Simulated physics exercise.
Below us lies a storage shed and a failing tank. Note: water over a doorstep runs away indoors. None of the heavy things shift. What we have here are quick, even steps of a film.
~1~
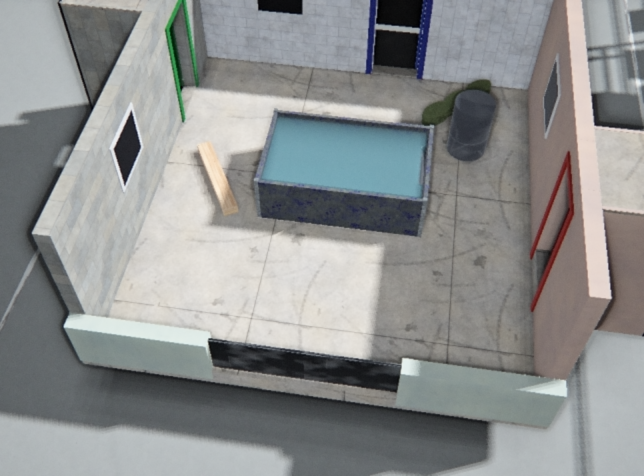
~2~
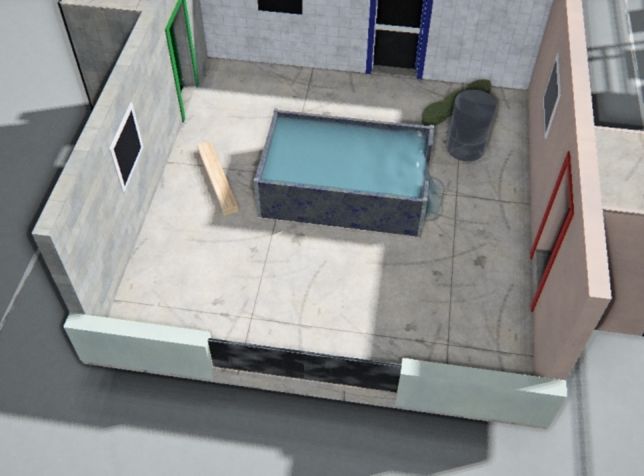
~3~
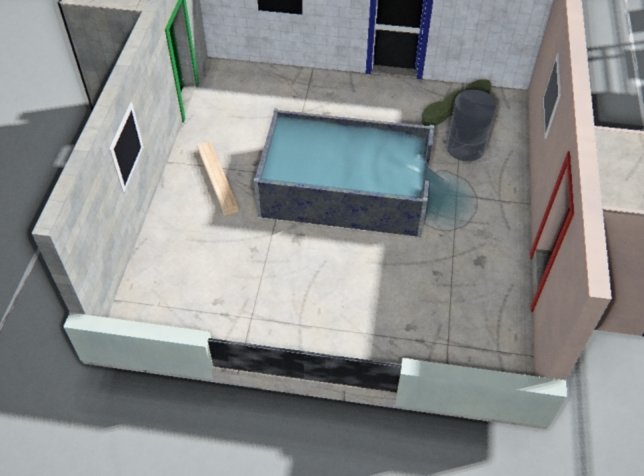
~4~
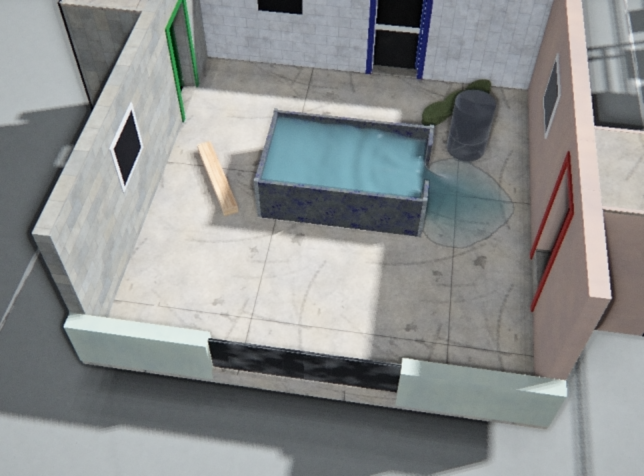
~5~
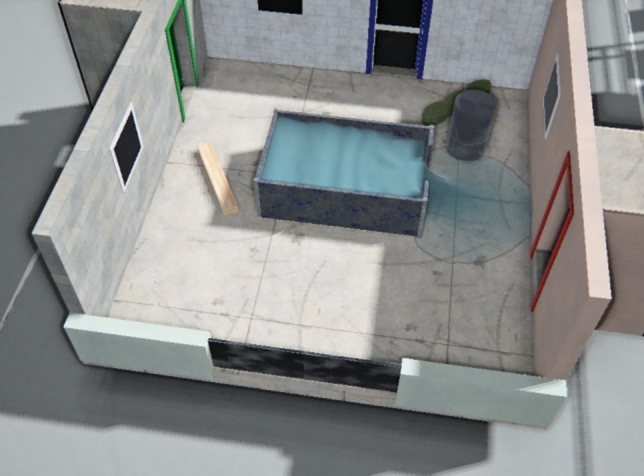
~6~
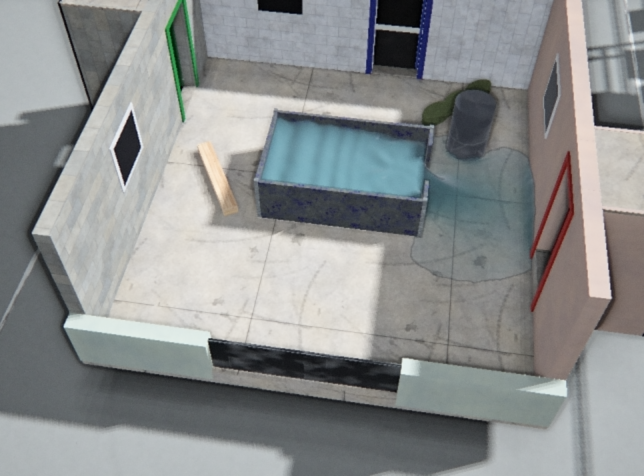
In this clip, a rectangular open tank of blue water sits still in a roofless, walled room, then water pours from its right side and spreads across the floor to the right, reaching the pinkish wall as the tank's surface ripples.
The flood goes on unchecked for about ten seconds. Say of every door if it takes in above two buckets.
Blue door: Does not exceed it; green door: Exceeds it; red door: Does not exceed it.
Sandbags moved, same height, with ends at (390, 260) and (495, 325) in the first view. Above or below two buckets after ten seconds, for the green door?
So green overshoots it.
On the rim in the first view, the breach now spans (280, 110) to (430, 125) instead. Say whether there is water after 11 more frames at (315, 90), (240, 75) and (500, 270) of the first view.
Going through them one by one, I'd say waterlogged, then waterlogged, then high and dry.
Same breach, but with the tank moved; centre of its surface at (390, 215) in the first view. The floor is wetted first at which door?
That would be the red door, I say.
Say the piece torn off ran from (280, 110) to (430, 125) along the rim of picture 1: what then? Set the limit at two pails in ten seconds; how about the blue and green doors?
Well, blue crosses the threshold, and green crosses the threshold.
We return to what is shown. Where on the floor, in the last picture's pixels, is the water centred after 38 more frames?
Close to (384, 207), I reckon.
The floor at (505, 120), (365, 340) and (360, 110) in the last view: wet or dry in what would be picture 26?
Same order as asked: Drenched; drenched; drenched.
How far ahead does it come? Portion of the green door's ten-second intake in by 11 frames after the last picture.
By my reckoning, 0 percent.
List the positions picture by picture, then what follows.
In the first picture, the open tank at (347, 157) is whole and still.
In the second picture, water pours out at (423, 188) and has run to (433, 181).
In the third picture, water pours out at (423, 188) and has run to (470, 193).
In the fourth picture, water pours out at (423, 189) and has run to (509, 205).
In the fifth picture, the front is at (529, 192), out from the gap at (423, 188).
In the sixth picture, water pours out at (423, 187) and has run to (529, 162).
A moment on, water covers 15 % of the floor; the blue door not reached, the green door not reached, the red door wet at the sill, nothing in.
Next, water covers 25 % of the floor; the blue door not reached, the green door not reached, the red door wet at the sill, nothing in.
Then, water covers 40 % of the floor; the blue door wet at the sill, nothing in, the green door not reached, the red door wet at the sill, nothing in.
Later, water covers 80 % of the floor; the blue door wet at the sill, nothing in, the green door not reached, the red door wet at the sill, nothing in.
In the end, water covers 95 % of the floor; the blue door wet at the sill, nothing in, the green door over two buckets in, the red door wet at the sill, nothing in.
